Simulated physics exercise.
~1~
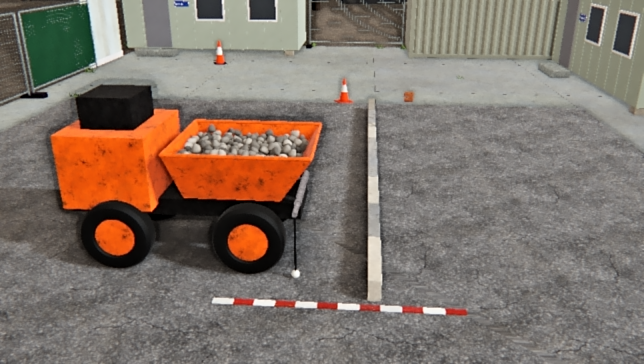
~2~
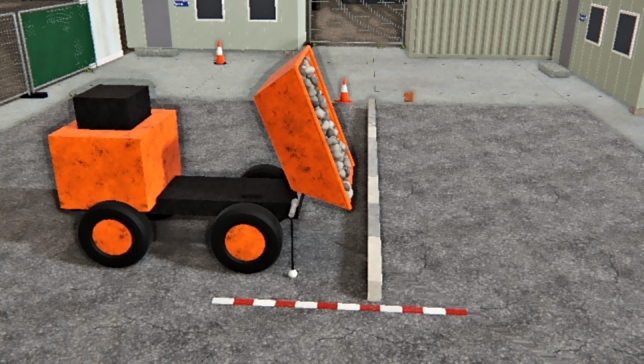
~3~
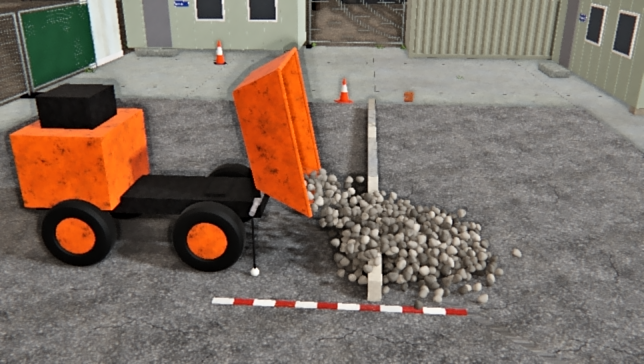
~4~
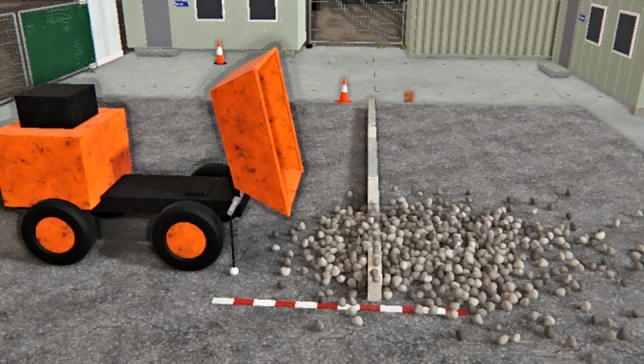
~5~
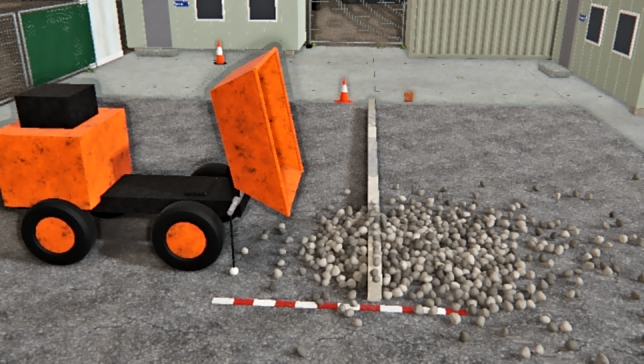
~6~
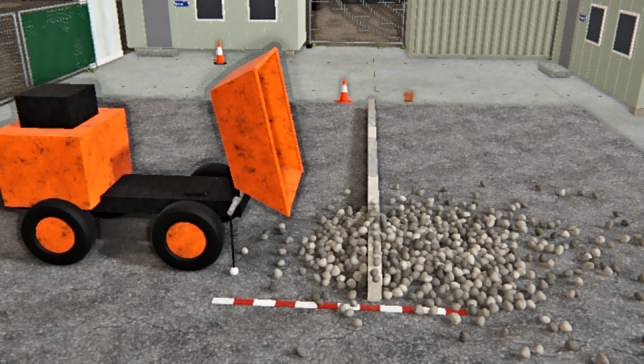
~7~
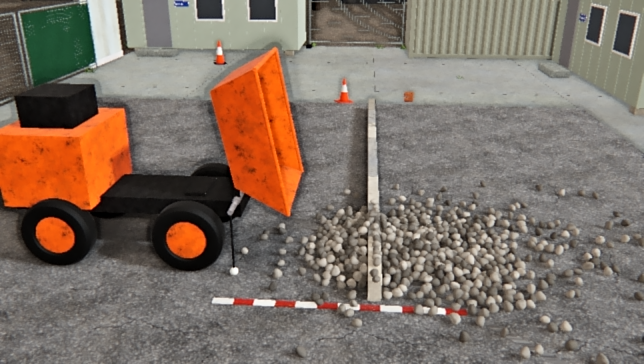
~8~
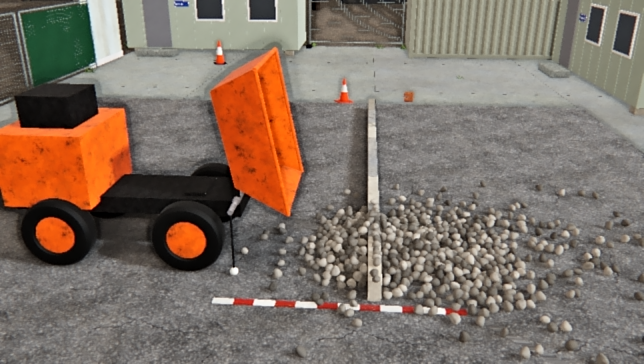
In a gravel yard with low buildings and traffic cones behind, an orange dumper loaded with round grey stones stands left of a long pale kerb, a red and white striped pole lying in front. Its skip tips steeply up towards the kerb, the stones still packed inside. They then pour out in a heap across the kerb as the machine draws back to the left. The emptied skip stays raised while the stones spread, some scattering far to the right. Finally everything rests, with most stones beyond the kerb and a smaller share on the dumper's side.
